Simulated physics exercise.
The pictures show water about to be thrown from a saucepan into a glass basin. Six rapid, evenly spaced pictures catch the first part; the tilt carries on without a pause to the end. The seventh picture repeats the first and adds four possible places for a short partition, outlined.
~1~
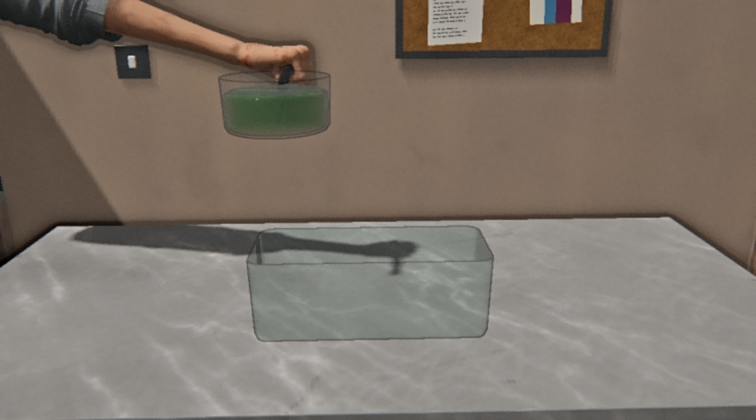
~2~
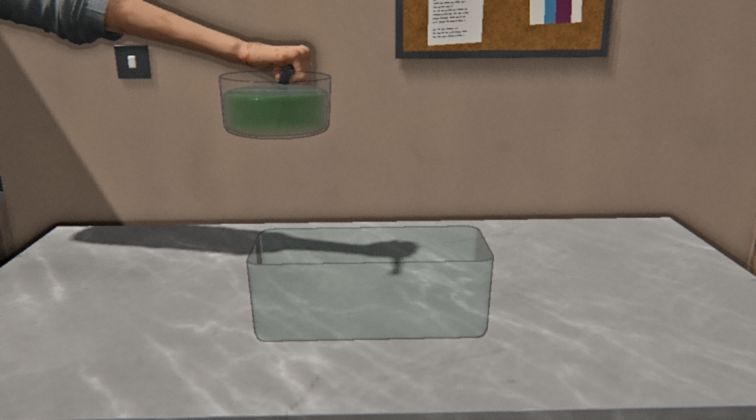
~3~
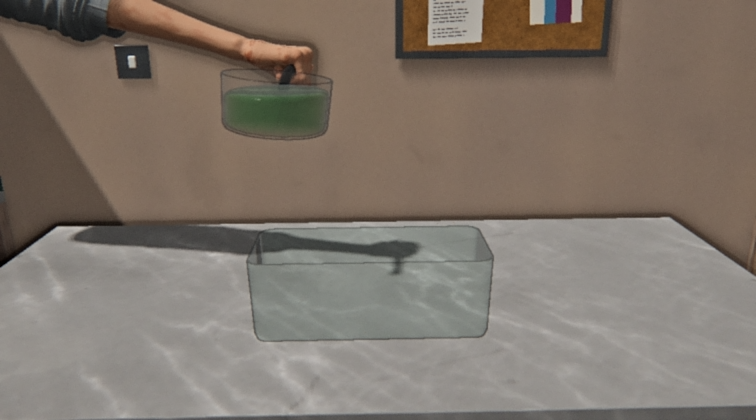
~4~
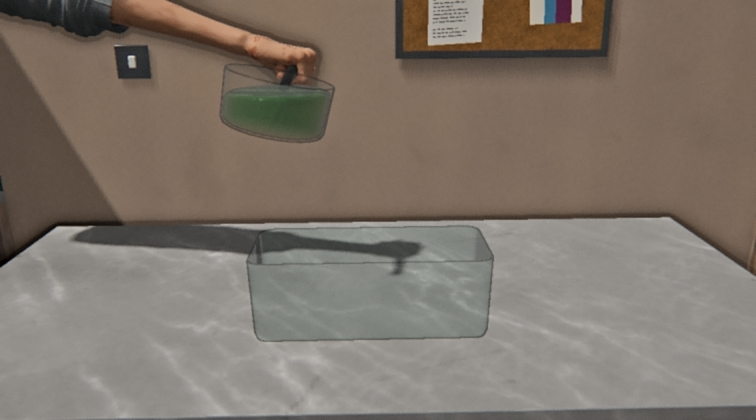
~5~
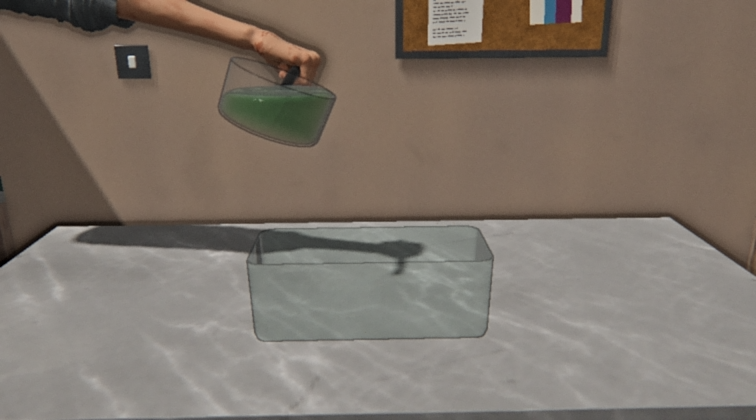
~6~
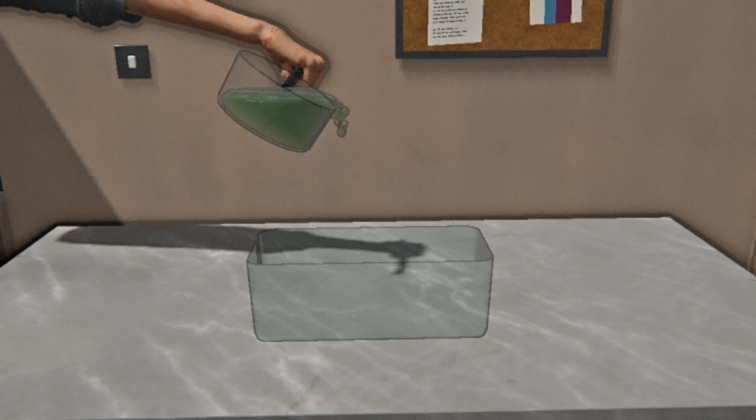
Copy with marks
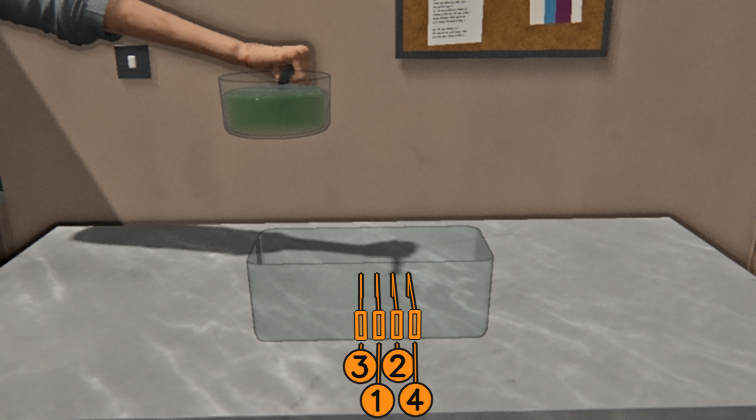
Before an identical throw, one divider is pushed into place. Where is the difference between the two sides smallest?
Take 2.
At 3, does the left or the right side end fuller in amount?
More ends on the right.
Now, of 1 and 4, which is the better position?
1.
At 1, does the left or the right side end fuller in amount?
The right side.
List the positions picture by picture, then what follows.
Upright, lip at (328, 75); basin from (255, 339) to (487, 334); nothing has left yet.
Upright, lip at (329, 76); nothing has left yet.
Tipped about 6°, lip at (331, 80); nothing has left yet.
Tipped about 13°, lip at (333, 87); nothing has left yet.
Tipped about 22°, lip at (335, 96); water is over the lip, down to (335, 96).
Tipped about 32°, lip at (335, 107); water is over the lip, down to (344, 133).
On the marked copy, 1 at (379, 344); 2 at (397, 343); 3 at (361, 344); 4 at (414, 343).
Choosing 1, about 33 % ends left of the wall and 65 % right of it.
Choosing 2, about 50 % ends left of the wall and 49 % right of it.
Choosing 3, about 20 % ends left of the wall and 79 % right of it.
Choosing 4, about 79 % ends left of the wall and 19 % right of it.
